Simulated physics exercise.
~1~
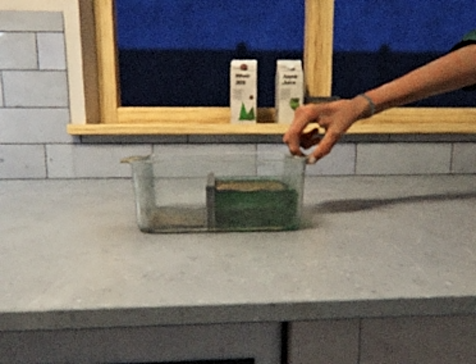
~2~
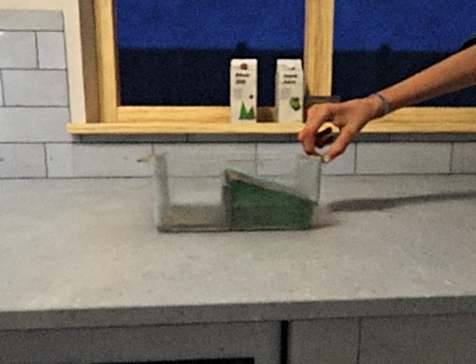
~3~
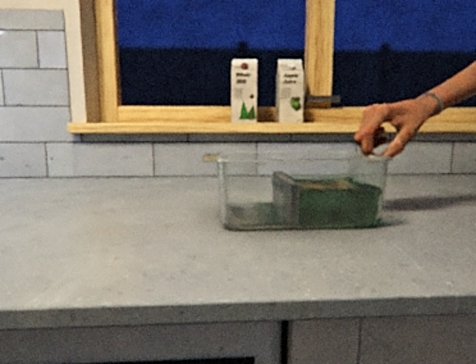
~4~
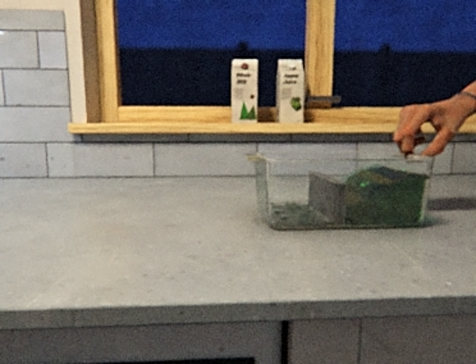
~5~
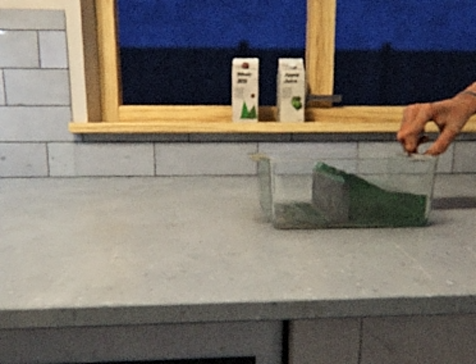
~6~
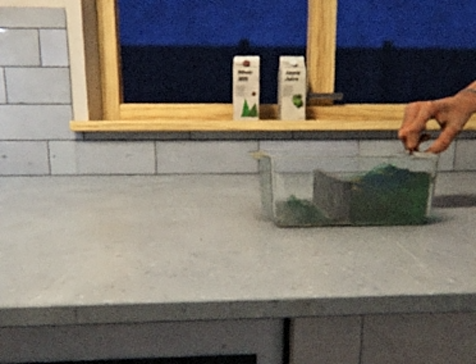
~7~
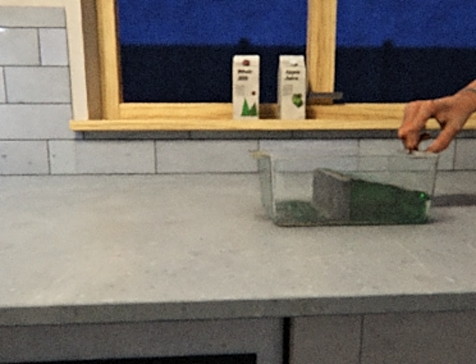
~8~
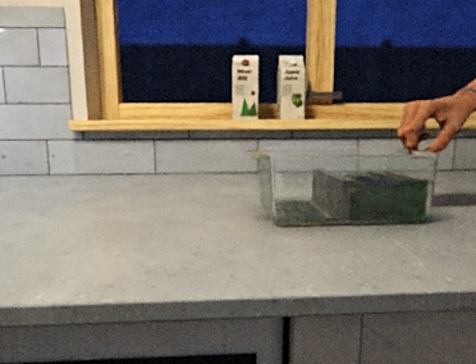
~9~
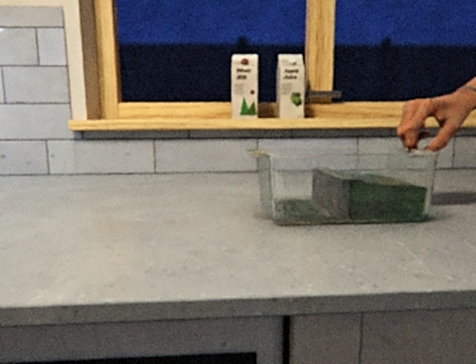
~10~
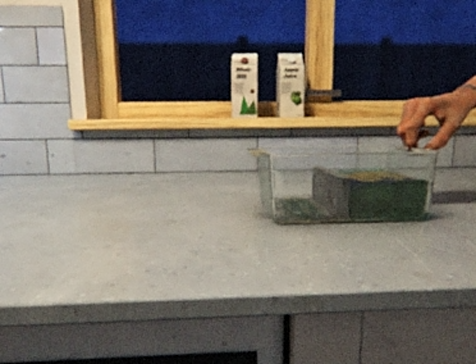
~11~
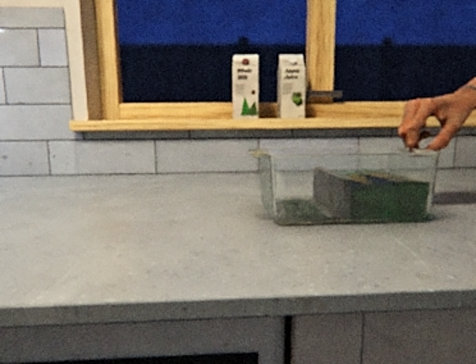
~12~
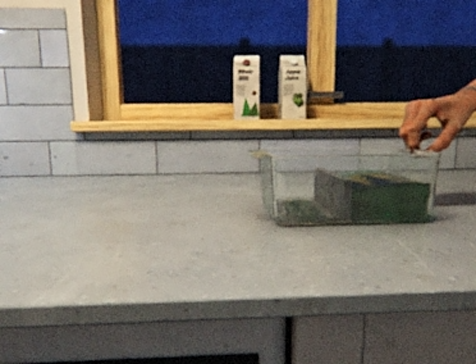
A hand pulls a divided glass box rightwards, sloshing its green water before it settles.
